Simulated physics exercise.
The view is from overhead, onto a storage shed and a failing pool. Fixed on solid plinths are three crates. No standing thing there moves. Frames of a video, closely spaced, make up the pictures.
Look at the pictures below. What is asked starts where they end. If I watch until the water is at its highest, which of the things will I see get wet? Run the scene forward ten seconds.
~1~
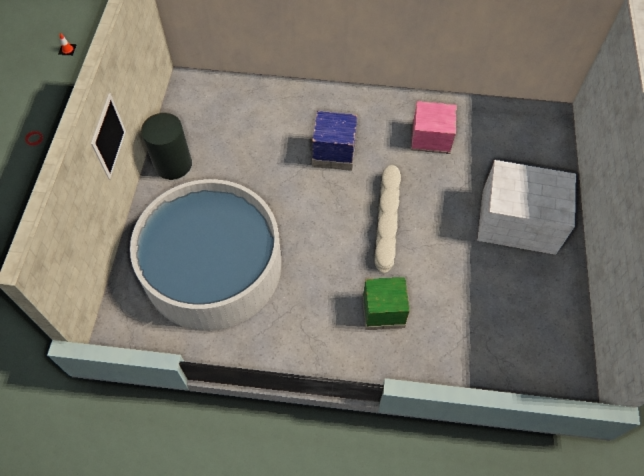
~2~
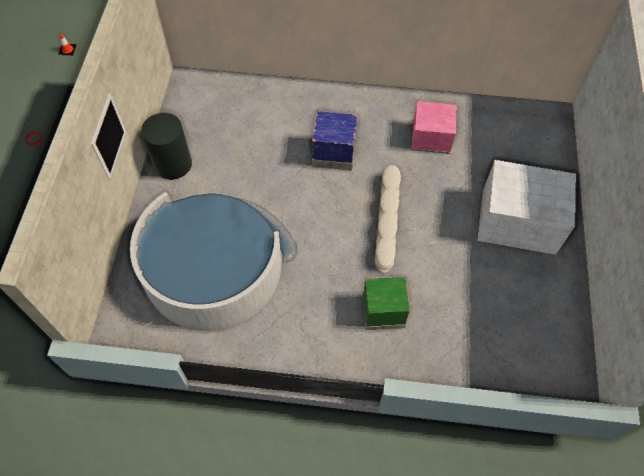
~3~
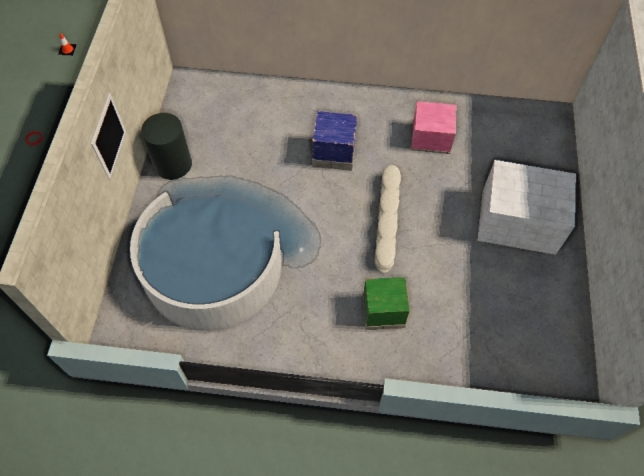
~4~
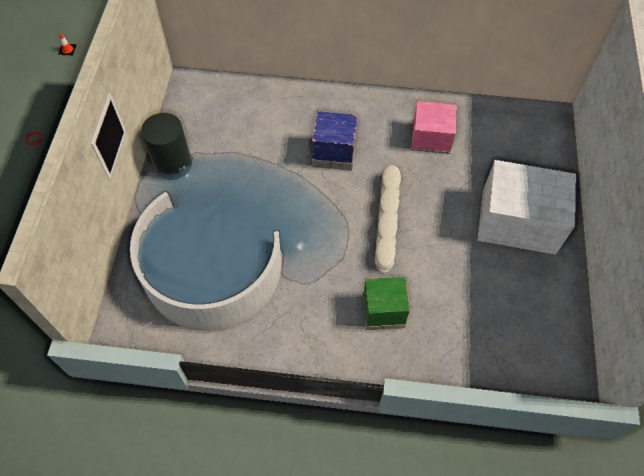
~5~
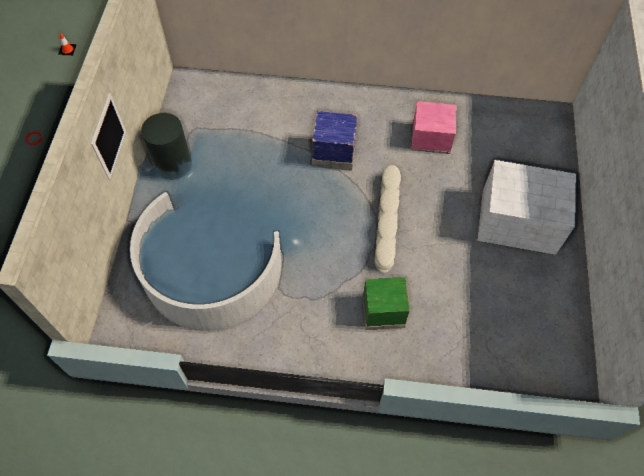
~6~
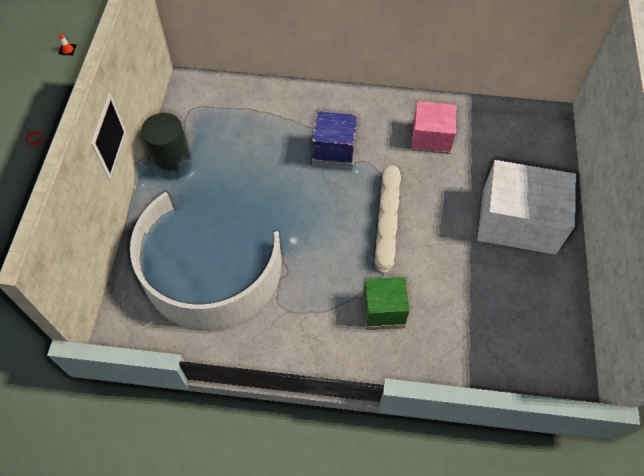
Result: The pink crate has water on it afterwards, the blue crate has water on it afterwards, the green crate has no water on it afterwards.
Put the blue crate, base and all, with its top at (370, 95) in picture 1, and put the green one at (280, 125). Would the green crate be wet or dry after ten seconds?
Green crate is reached.
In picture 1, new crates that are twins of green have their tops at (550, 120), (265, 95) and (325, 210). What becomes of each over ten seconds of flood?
In that order: Is soaked, is wetted, is topped.
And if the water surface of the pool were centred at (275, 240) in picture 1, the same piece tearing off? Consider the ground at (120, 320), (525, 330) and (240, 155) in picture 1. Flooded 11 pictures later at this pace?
Results in order - left untouched, left untouched, swamped.
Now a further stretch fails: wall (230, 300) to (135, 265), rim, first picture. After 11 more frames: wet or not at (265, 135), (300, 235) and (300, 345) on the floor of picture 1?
One by one, they turn out not soaked, not soaked and drenched.
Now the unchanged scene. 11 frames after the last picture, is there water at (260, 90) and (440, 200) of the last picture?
First spot inundated, second spot spared.
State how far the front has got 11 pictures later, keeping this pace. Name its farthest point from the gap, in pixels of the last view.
Around (553, 164).
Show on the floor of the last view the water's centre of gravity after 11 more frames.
The balance point is around (267, 169).
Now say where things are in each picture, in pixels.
The first frame shows still water in the round pool at (206, 243).
In the second frame, the front is at (289, 257), out from the gap on the round pool's far side.
In the third frame, water pours out on the round pool's far side and has run to a hidden place.
In the fourth frame, water pours out on the round pool's far side and has run to (338, 256).
In the fifth frame, the front is at (372, 232), out from the gap on the round pool's far side.
In the sixth frame, water pours out on the round pool's far side and has run to (375, 276).
A moment on, water covers 40 % of the floor; the pink crate water round its plinth, the blue crate water round its plinth, the green crate water round its plinth.
Next, water covers 50 % of the floor; the pink crate water round its plinth, the blue crate water round its plinth, the green crate water round its plinth.
Then, water covers 65 % of the floor; the pink crate water round its plinth, the blue crate water round its plinth, the green crate water round its plinth.
Later, water covers 85 % of the floor; the pink crate water round its plinth, the blue crate water round its plinth, the green crate water round its plinth.
In the end, water covers 100 % of the floor; the pink crate was topped, the blue crate was topped, the green crate stayed above the water.
